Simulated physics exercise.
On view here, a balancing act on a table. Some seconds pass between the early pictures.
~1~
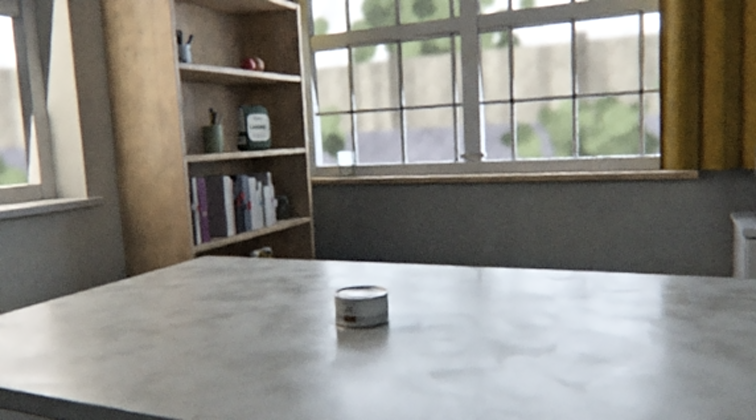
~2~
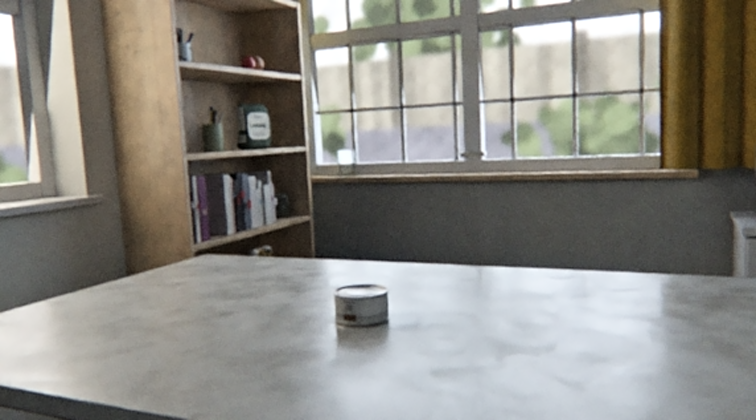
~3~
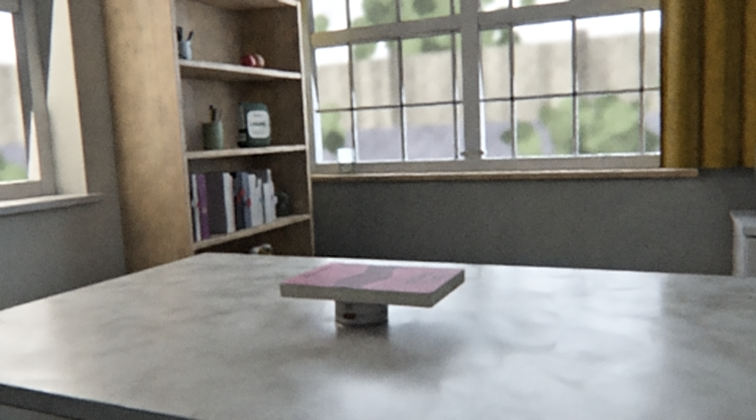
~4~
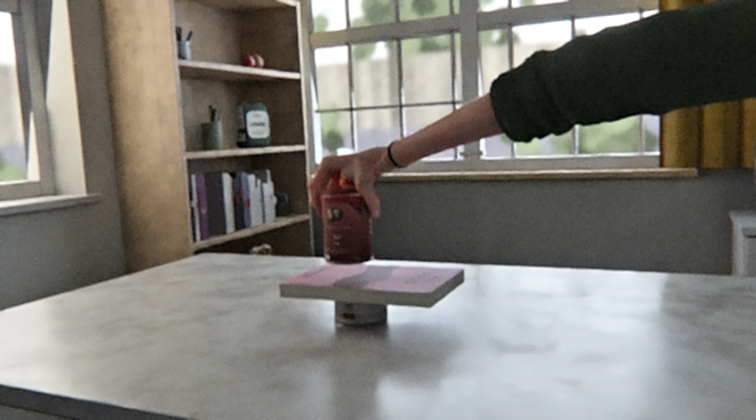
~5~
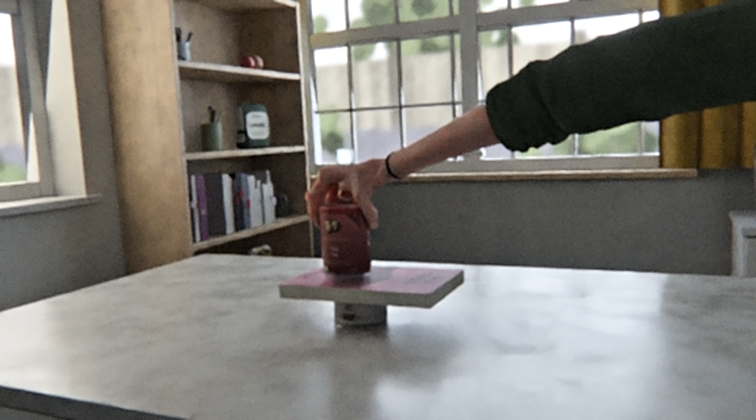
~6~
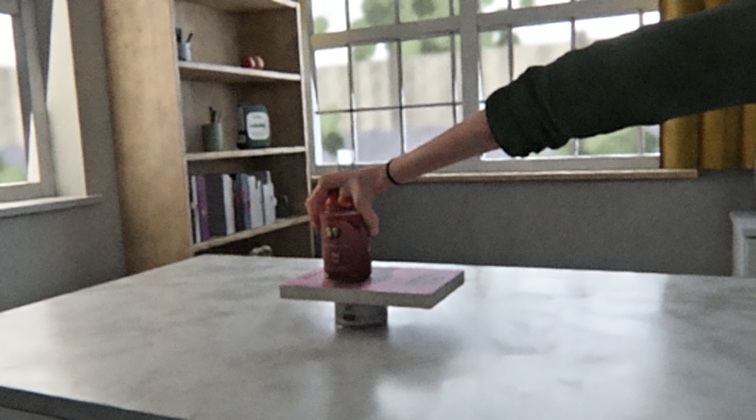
On a gray table near a bookshelf and window, a small round tin sits alone, then a pink book appears on top of it; a hand reaches in from the right and lowers a red tin onto the book.
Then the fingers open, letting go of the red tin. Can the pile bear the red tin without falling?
Yes, my guess is the stack will stay standing.
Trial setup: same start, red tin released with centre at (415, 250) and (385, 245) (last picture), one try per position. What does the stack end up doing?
It tips over first and stays steady second.
Then, 0.80 s later than the last frame, all is still.
Then, 1.70 s later than the last frame, red tin resting near (346, 245).
When it is over, all 3 as before. End places, in pixels of the last picture, red tin near (346, 245). The stack holds.
